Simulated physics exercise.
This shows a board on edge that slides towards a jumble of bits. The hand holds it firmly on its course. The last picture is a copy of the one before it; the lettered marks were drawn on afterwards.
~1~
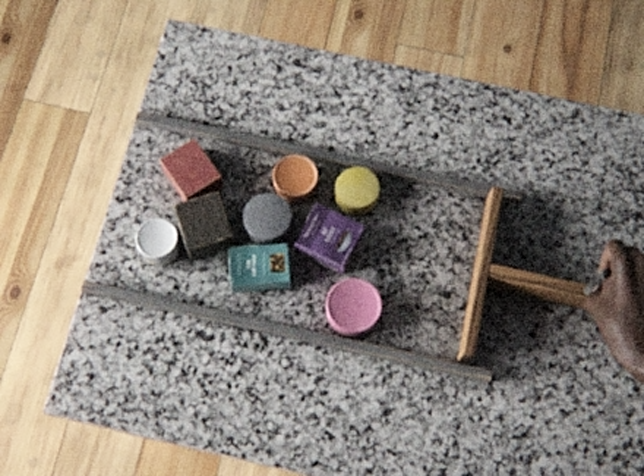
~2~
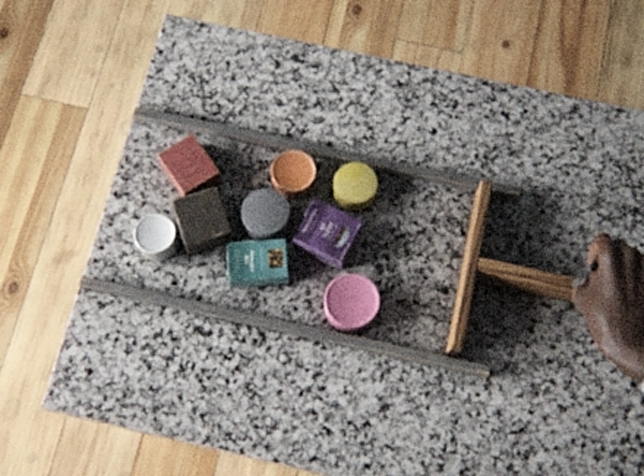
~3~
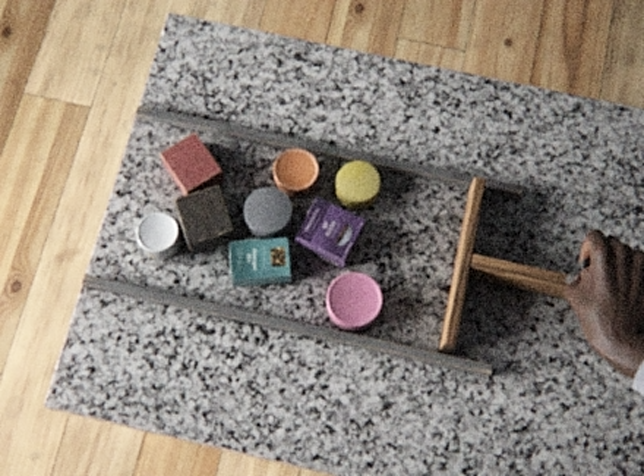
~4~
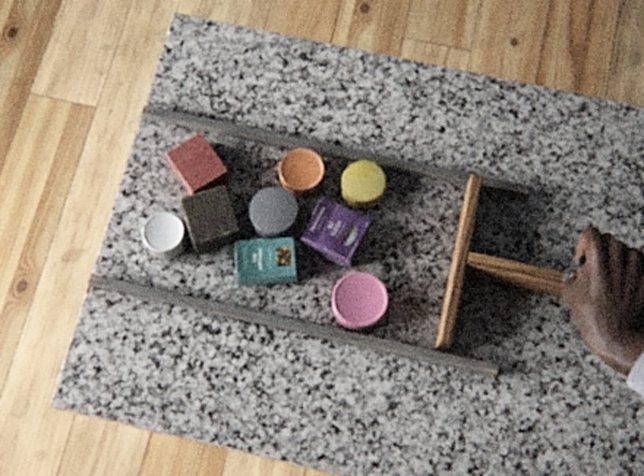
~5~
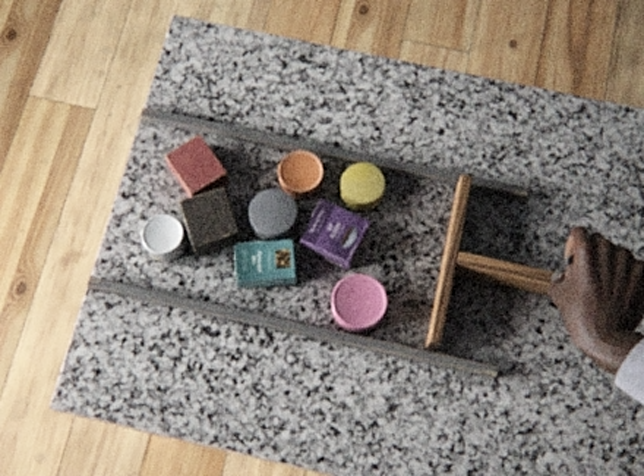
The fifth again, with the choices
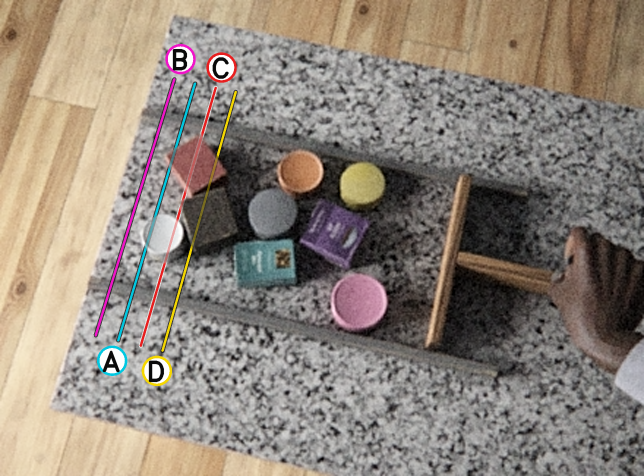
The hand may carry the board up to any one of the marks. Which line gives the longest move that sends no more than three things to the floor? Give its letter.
D.
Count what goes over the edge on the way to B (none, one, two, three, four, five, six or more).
In all, six or more.
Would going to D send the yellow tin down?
No.
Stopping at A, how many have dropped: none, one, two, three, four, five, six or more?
Six or more.
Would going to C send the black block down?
Yes.
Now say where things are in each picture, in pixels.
The first picture shows turquoise packet (260, 268); red block (191, 174); pink tub (353, 309).
The second picture shows board (473, 262); yellow tin (356, 187).
The third picture shows board (467, 259); orange jar (296, 174).
The fourth picture shows board (462, 256); purple packet (336, 233).
The fifth picture shows board (452, 256); turquoise packet (265, 264); red block (197, 170); pink tub (359, 304).
On the copy, A at (158, 206); B at (137, 201); C at (180, 211); D at (201, 215).
On D. First, board (360, 236); yellow tin (345, 184); pink tub (314, 295).
Then, board (270, 217); white tub (115, 248); black block (146, 209).
Finally, board (201, 202); black block over the edge; red block over the edge; three fallen.
By contrast, A drops six; B drops eight; C drops five.
